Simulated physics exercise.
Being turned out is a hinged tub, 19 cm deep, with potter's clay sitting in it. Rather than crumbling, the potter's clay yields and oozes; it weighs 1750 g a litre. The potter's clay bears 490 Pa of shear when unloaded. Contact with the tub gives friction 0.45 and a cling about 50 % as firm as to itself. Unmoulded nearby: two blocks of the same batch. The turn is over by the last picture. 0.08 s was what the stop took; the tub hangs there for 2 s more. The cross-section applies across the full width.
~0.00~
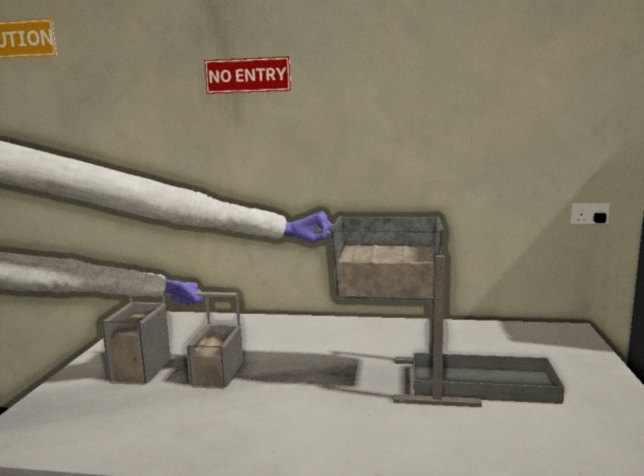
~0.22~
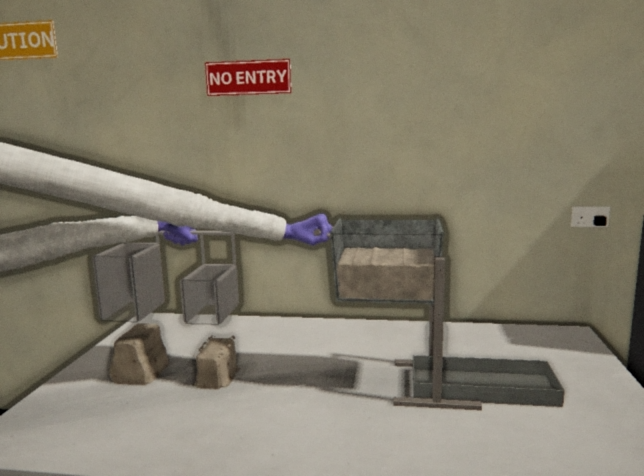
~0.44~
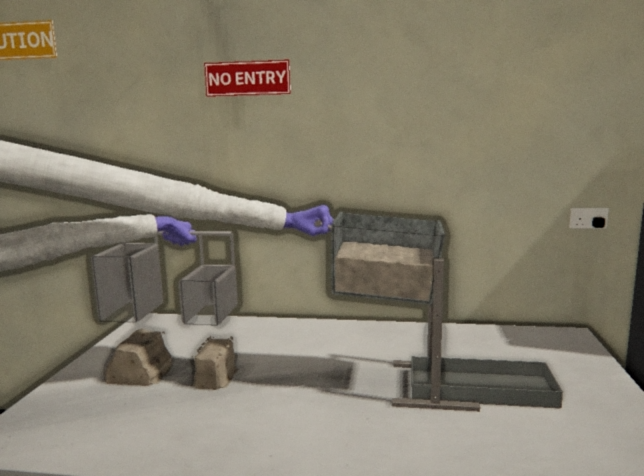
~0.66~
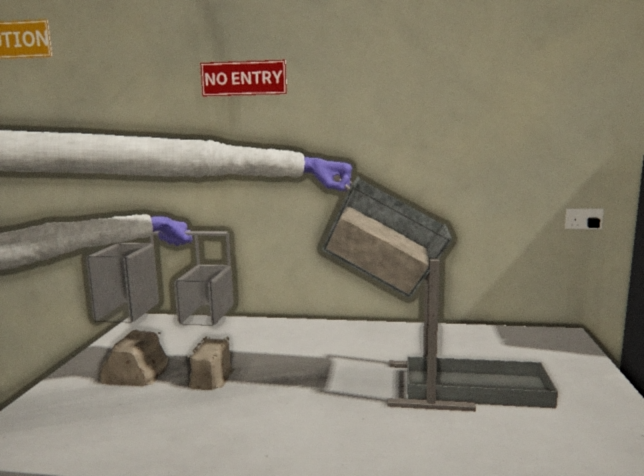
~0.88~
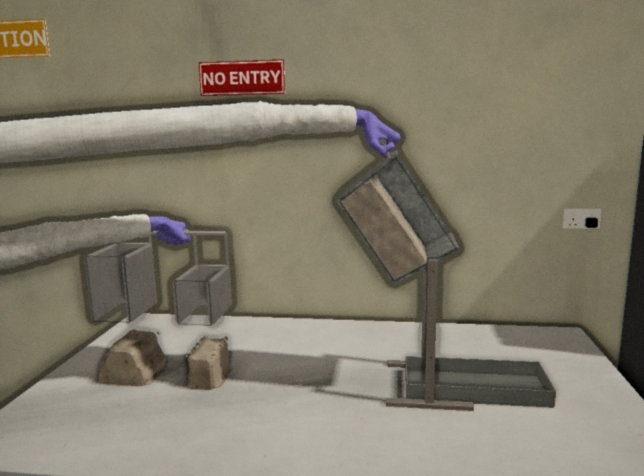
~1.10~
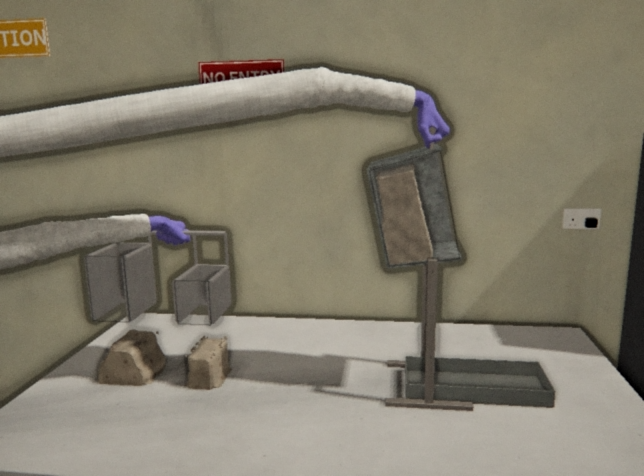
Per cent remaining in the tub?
Roughly 69 %.
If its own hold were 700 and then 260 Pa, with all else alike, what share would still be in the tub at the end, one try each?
It'd be some 100 percent the first time and some 60 percent the second.
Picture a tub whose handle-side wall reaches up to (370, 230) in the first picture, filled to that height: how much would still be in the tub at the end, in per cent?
Some 100 per cent, I reckon.
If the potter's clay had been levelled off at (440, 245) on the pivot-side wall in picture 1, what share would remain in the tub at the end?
Then roughly 50 %.
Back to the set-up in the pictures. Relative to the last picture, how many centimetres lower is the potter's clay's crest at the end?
Roughly 13 cm.
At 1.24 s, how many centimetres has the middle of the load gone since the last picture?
Around 4 cm.
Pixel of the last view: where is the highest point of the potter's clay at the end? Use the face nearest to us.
Around (438, 221).
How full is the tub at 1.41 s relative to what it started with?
Some 95 per cent.
After 1.24 s, the tub is at 78 degrees and holds 100 %.
After 1.41 s, the tub is at 78 degrees and holds 93 %.
After 1.58 s, the tub is at 78 degrees and holds 85 %.
After 1.75 s, the tub is at 78 degrees and holds 79 %.
After 3.10 s, the tub is at 78 degrees and holds 69 %.
